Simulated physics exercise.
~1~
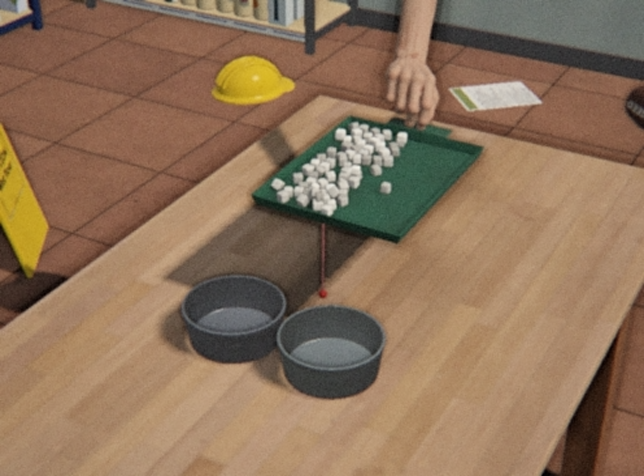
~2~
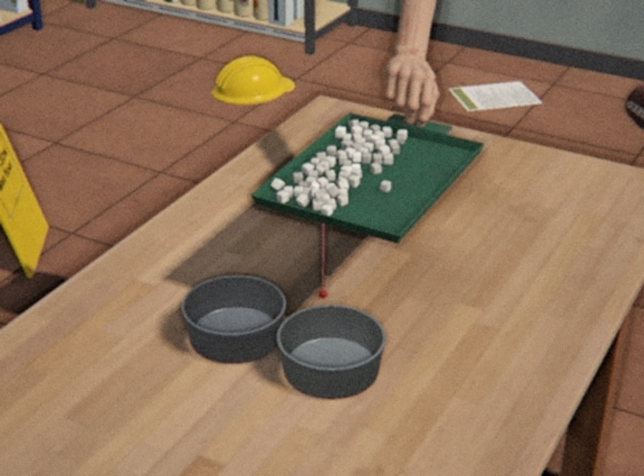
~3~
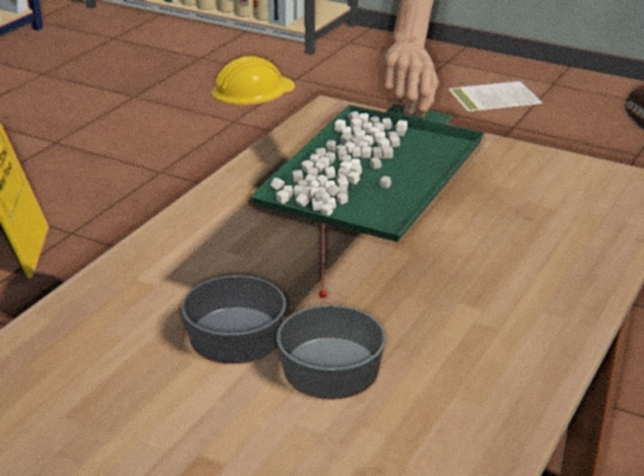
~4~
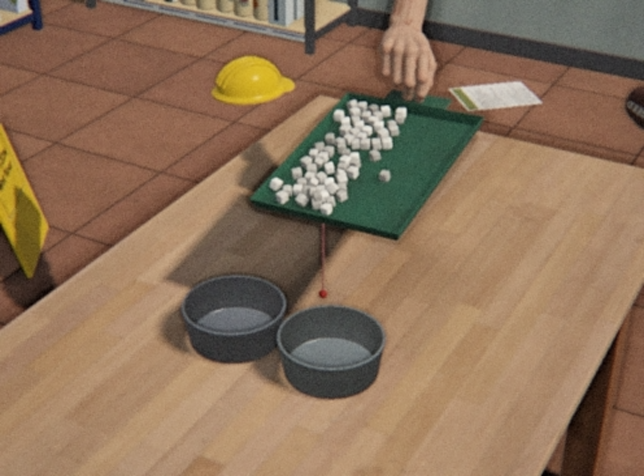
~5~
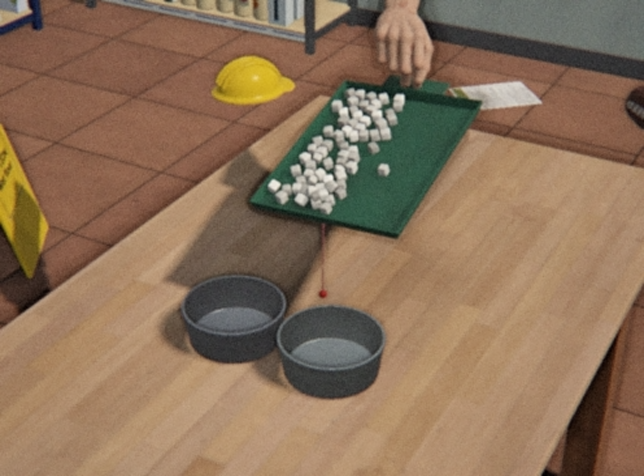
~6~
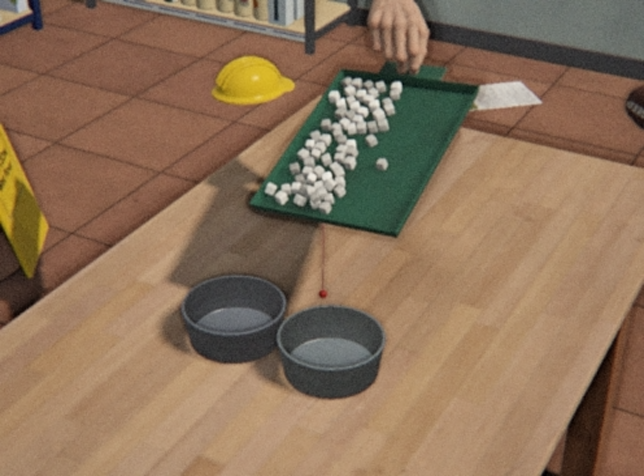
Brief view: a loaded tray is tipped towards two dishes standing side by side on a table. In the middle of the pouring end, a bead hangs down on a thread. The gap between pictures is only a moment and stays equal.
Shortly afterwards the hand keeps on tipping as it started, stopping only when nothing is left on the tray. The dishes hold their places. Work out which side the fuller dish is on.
It is on the left.
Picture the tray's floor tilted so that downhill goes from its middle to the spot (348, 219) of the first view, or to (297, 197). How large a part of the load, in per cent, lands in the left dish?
First case about 10 percent; second case about 50 percent.
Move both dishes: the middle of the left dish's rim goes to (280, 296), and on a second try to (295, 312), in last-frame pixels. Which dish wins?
The left-placed dish first, the left-placed dish second.
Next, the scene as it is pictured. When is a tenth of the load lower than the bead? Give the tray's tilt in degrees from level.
I'd say close to 95 degrees.
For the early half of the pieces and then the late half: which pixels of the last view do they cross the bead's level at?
About (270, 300), and after that about (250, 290).
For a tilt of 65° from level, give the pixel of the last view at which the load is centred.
The middle of the pieces sits at roughly (292, 174).
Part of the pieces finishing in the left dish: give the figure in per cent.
Close to 70 in every hundred pieces.
Just after the last frame, tray tipped steeply; almost all on the tray; just a few in the air.
A moment on, tray tipped past a quarter turn; the larger part on the tray; about a tenth in the right dish; about a tenth in the left dish; about a tenth in the air.
Further on, tray tipped past a quarter turn; roughly a quarter in the right dish; roughly two thirds in the left dish; about a tenth outside both.
When it is over, tray tipped past a quarter turn; roughly a quarter in the right dish; roughly two thirds in the left dish; about a tenth outside both.
